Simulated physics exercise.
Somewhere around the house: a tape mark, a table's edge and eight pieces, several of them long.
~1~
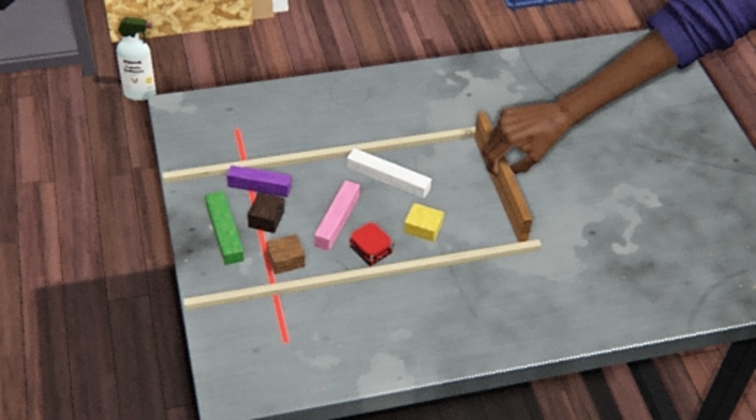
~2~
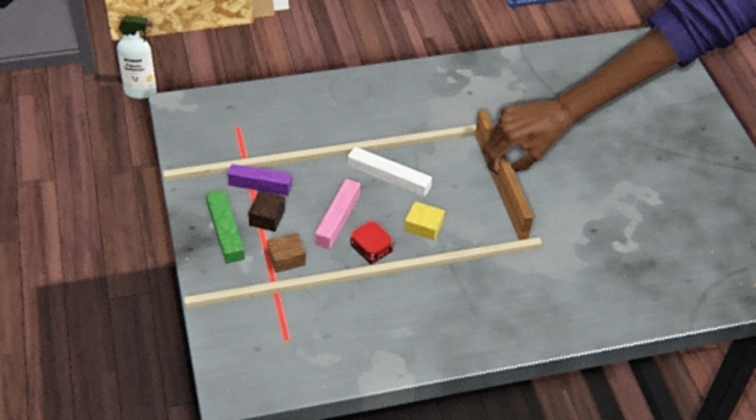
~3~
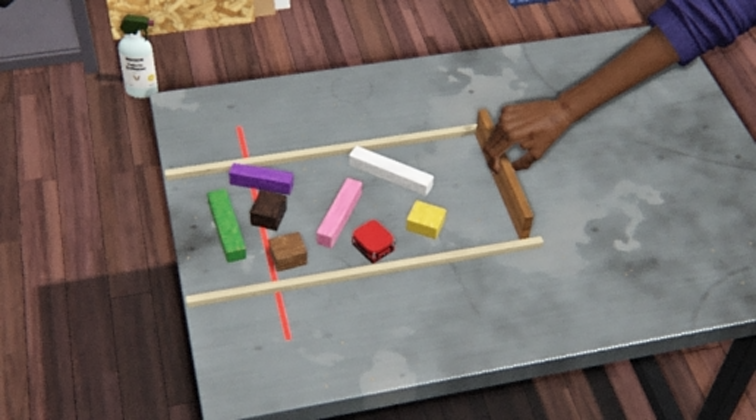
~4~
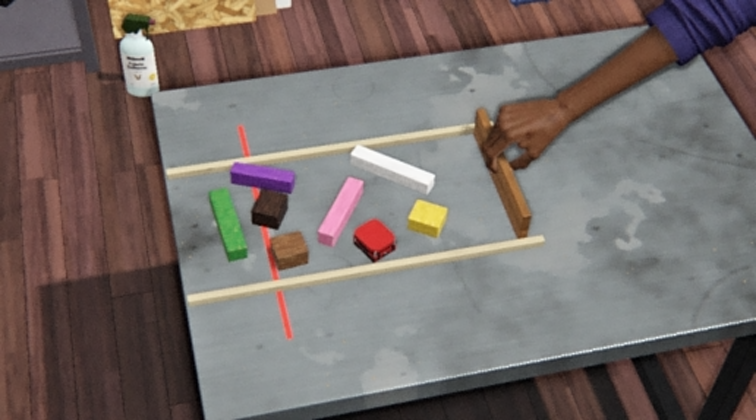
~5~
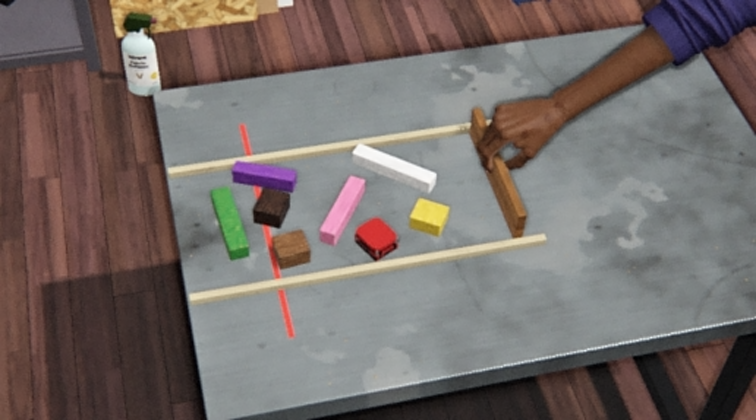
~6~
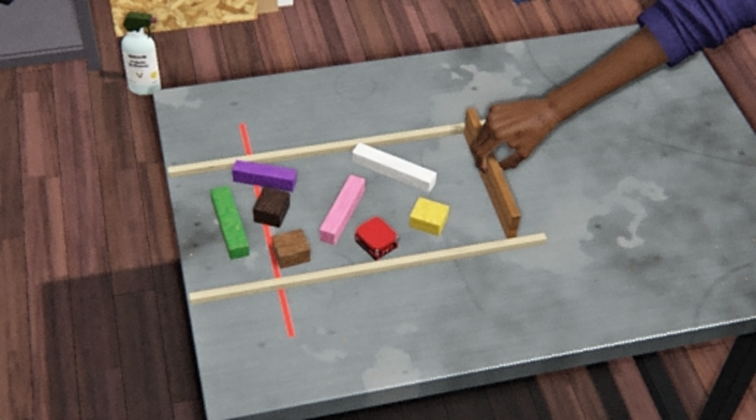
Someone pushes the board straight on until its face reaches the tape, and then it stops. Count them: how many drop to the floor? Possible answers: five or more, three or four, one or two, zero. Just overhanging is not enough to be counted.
Falls: Zero.
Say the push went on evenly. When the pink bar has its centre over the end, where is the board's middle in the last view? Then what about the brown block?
Estimated middle: (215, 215), and (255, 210) for the other.
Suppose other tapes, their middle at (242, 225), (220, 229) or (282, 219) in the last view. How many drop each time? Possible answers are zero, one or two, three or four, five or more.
The counts for the three tapes are one to two, either three or four and none at all.
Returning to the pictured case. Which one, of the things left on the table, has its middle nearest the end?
It is the green bar.
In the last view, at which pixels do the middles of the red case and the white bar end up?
Close to (260, 269); the other close to (252, 193).
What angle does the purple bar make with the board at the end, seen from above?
Near 60 degrees.
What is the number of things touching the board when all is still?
It's touching 3 at the end.
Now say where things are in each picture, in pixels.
The first picture shows green bar (224, 227); black block (266, 213); purple bar (259, 181); board (502, 176); tape (260, 227).
The second picture shows black block (267, 211); board (502, 175).
The third picture shows purple bar (261, 179); pink bar (340, 213).
The fourth picture shows green bar (228, 224); red case (375, 241).
The fifth picture shows black block (272, 208); yellow block (429, 217).
The sixth picture shows green bar (230, 222); black block (272, 207); purple bar (264, 176); board (491, 173); tape (265, 222).
Soon after, none off yet; green bar at rest near (230, 222); black block at rest near (272, 207); purple bar at rest near (264, 176).
At rest, the number that fall off is zero.
